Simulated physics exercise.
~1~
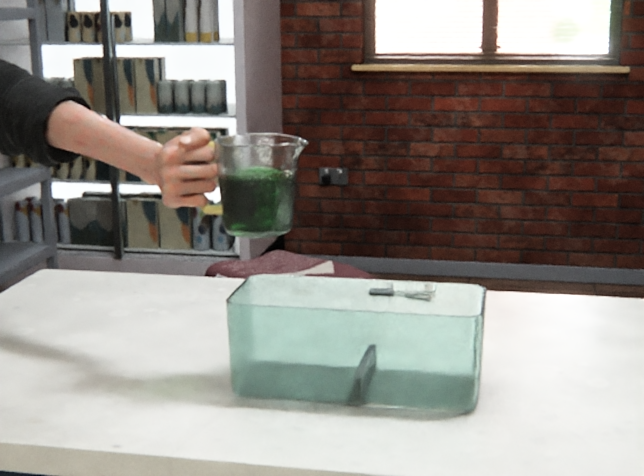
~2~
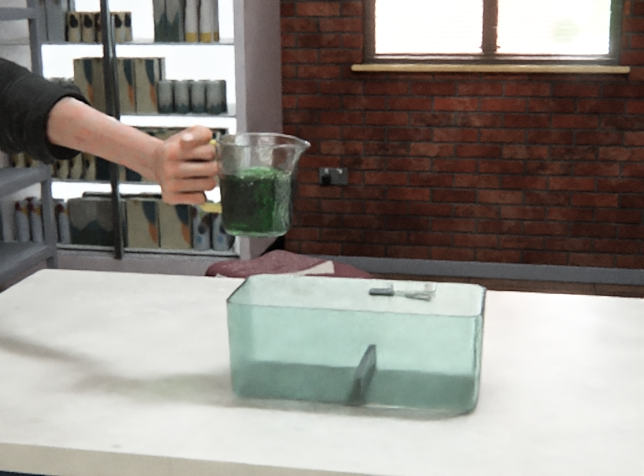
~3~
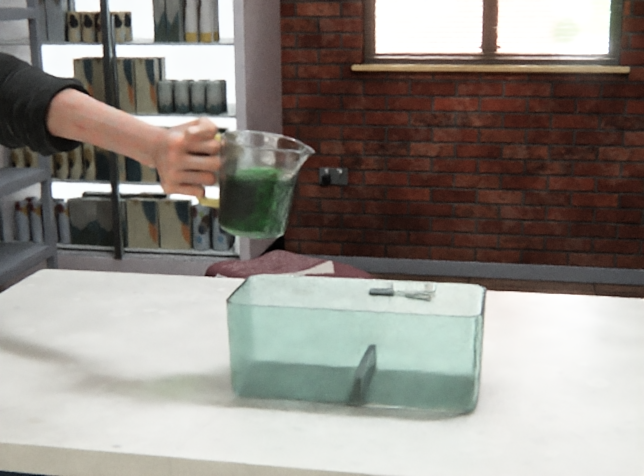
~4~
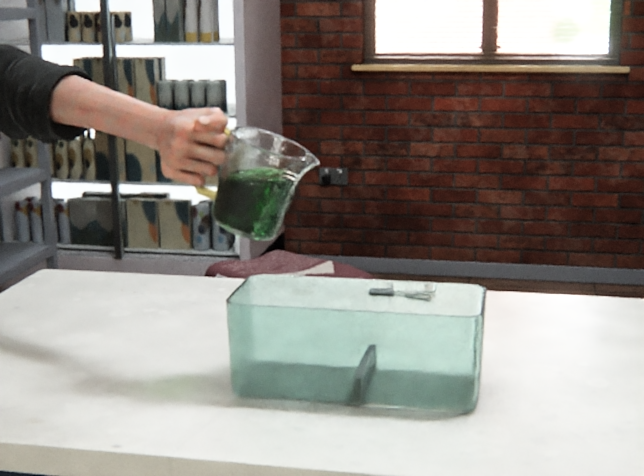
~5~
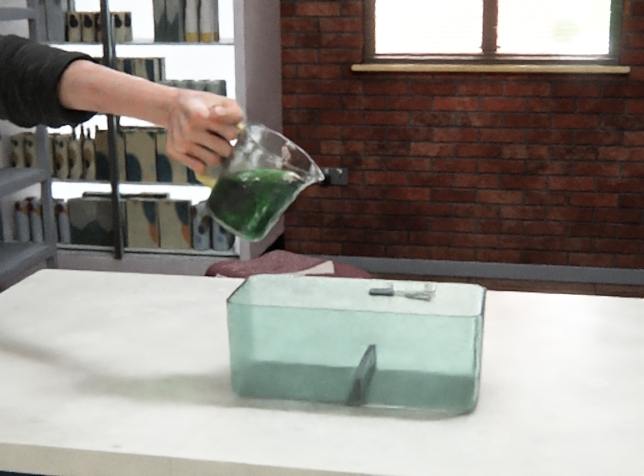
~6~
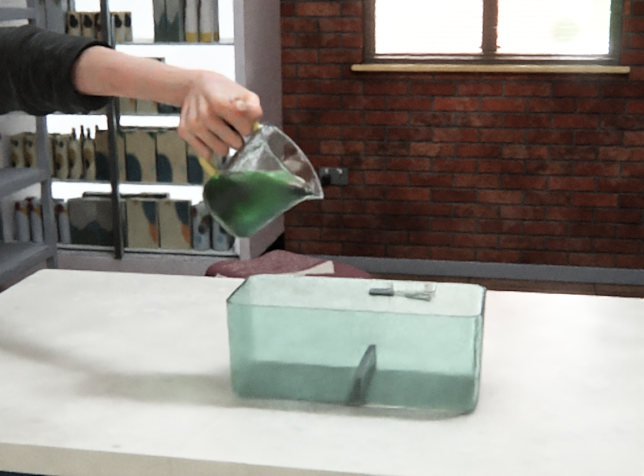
A hand holds a glass jug of green liquid above a clear basin and steadily tilts it right.
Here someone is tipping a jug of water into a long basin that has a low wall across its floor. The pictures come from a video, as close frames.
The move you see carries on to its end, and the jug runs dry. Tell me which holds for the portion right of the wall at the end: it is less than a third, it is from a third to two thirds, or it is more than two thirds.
Well, the amount right of the wall falls short of a third.
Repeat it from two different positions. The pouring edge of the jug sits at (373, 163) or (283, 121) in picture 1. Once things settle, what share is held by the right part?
It comes out at around 90 percent and then around 10 percent.
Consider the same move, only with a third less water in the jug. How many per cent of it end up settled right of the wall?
It should come out close to 5 per cent.
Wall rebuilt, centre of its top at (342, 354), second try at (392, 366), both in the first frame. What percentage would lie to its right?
60 % then 15 %, approximately.
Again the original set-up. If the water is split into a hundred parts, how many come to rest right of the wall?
That works out to roughly 10 percent.
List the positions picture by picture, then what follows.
In the first frame, tilt 0°; pouring edge (308, 143); surface from (223, 172) to (294, 174); the long basin's rim runs from (238, 290) to (484, 302); the wall's top is at (365, 361).
In the second frame, tilt 2°; pouring edge (310, 145); surface from (224, 172) to (295, 174).
In the third frame, tilt 9°; pouring edge (314, 152); surface from (225, 173) to (296, 175).
In the fourth frame, tilt 20°; pouring edge (320, 163); surface from (224, 174) to (299, 176).
In the fifth frame, tilt 34°; pouring edge (323, 179); surface from (221, 179) to (305, 180).
In the sixth frame, tilt 49°; pouring edge (323, 197); surface from (210, 179) to (310, 186).
A moment on, the jug is tipped right over and 46 per cent is still to pour, 22 is left of the wall and 0 right of it.
Next, the jug is tipped right over and 5 per cent is still to pour, 82 is left of the wall and 2 right of it.
Then the jug is tipped right over and 0 per cent is still to pour, 89 is left of the wall and 4 right of it.
Later the jug is tipped right over and 0 per cent is still to pour, 89 is left of the wall and 6 right of it.
At rest 84 per cent lies left of the wall, 10 right of it and 5 outside.
